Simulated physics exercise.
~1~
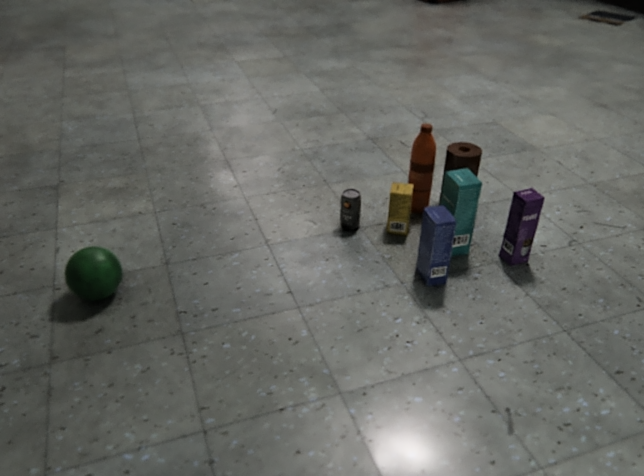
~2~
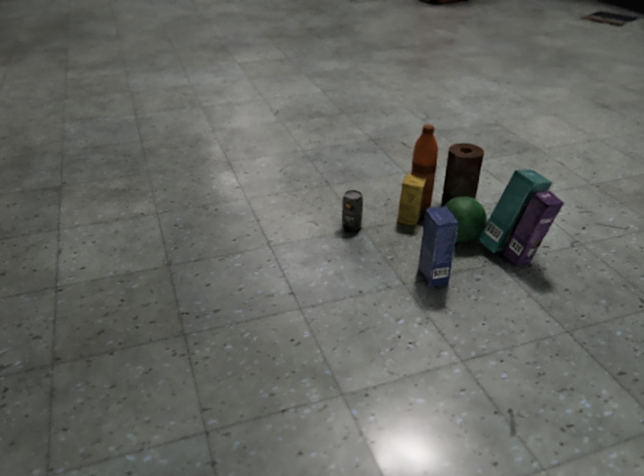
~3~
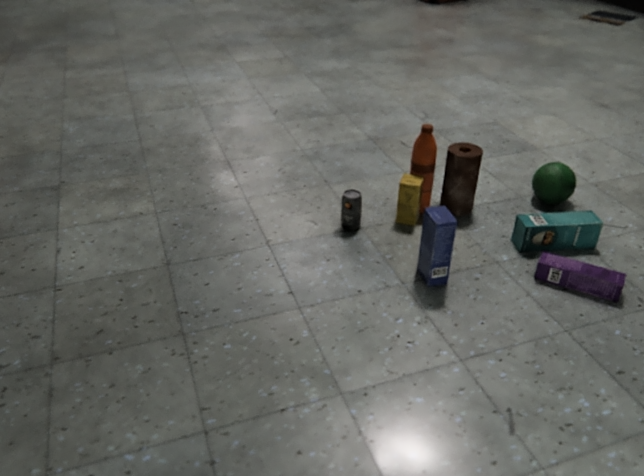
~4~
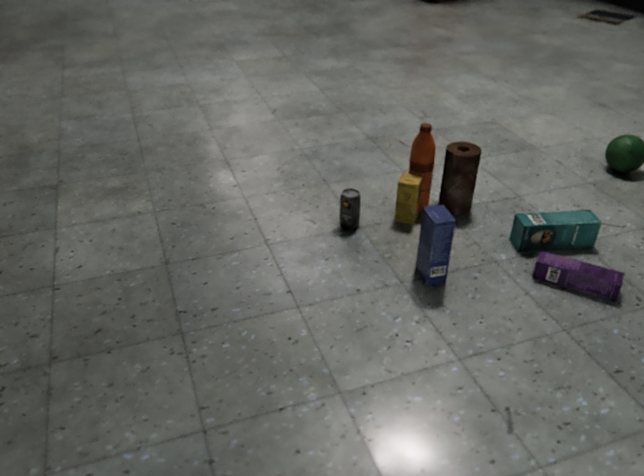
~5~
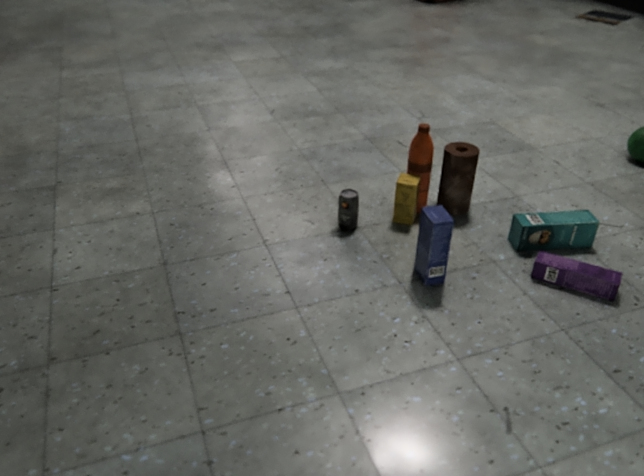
Green ball rolling right across a tiled floor into standing objects, toppling the turquoise and purple cartons while the others stay upright.
